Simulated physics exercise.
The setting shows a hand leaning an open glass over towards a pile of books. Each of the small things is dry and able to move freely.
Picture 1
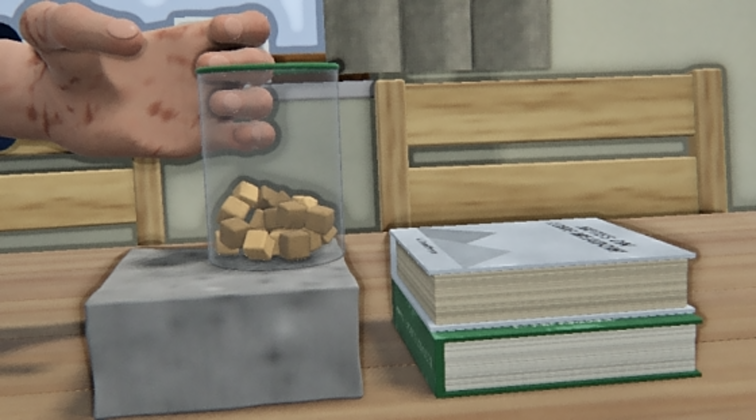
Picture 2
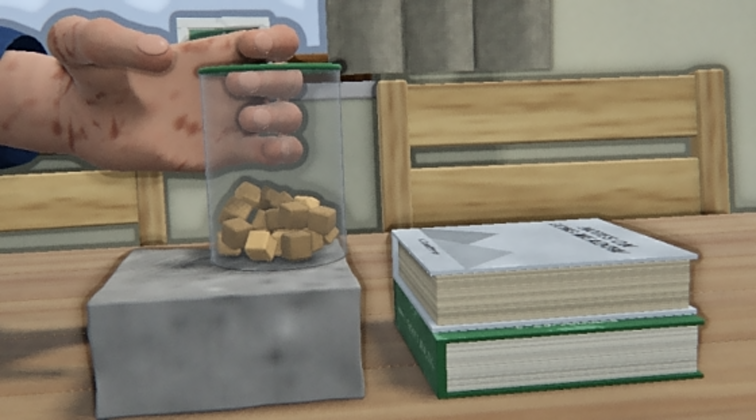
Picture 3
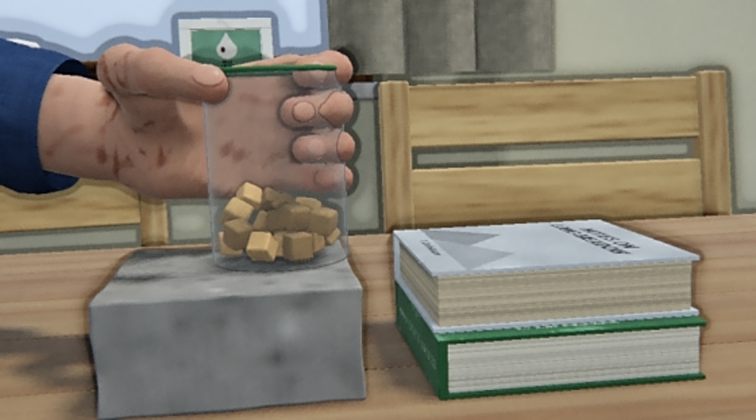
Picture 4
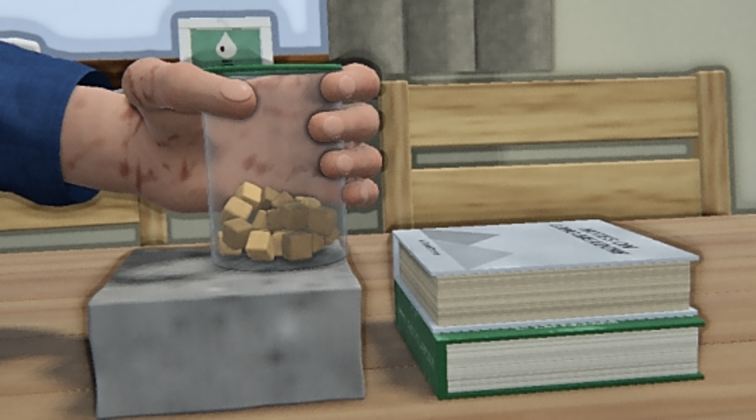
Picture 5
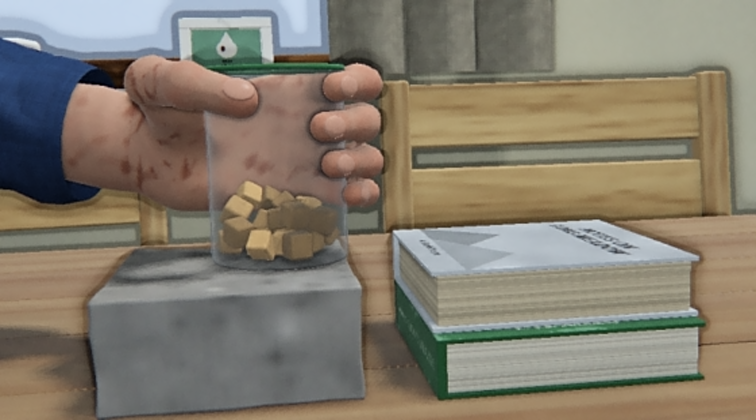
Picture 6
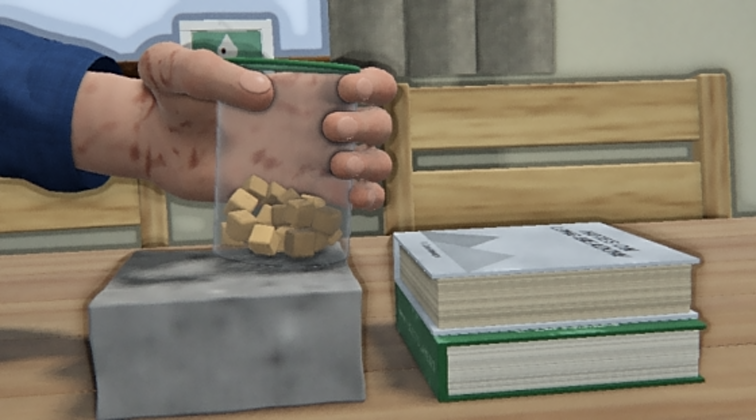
The footage shows a hand reaching from the left behind a clear glass of small wooden cubes on a grey block, closing its fingers around it, then leaning it slightly right towards two stacked books on a wooden table.
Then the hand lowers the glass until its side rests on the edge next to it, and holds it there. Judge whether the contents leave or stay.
They all stay.
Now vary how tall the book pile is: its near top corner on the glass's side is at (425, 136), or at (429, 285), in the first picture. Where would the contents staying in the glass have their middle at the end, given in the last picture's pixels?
The middle would end roughly at (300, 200) the first time, then roughly at (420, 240).
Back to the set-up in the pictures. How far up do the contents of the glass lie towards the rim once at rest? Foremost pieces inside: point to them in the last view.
Check around (437, 223) in the final view.
Then, 0.48 s later than the last frame, the glass leans 26°; everything is still inside.
Then, 1.09 s later than the last frame, the glass leans 51°; everything is still inside.
Then, 1.74 s later than the last frame, the glass leans 79°; everything is still inside.
When it is over, the glass rests on the book pile at 84°; everything is still inside.
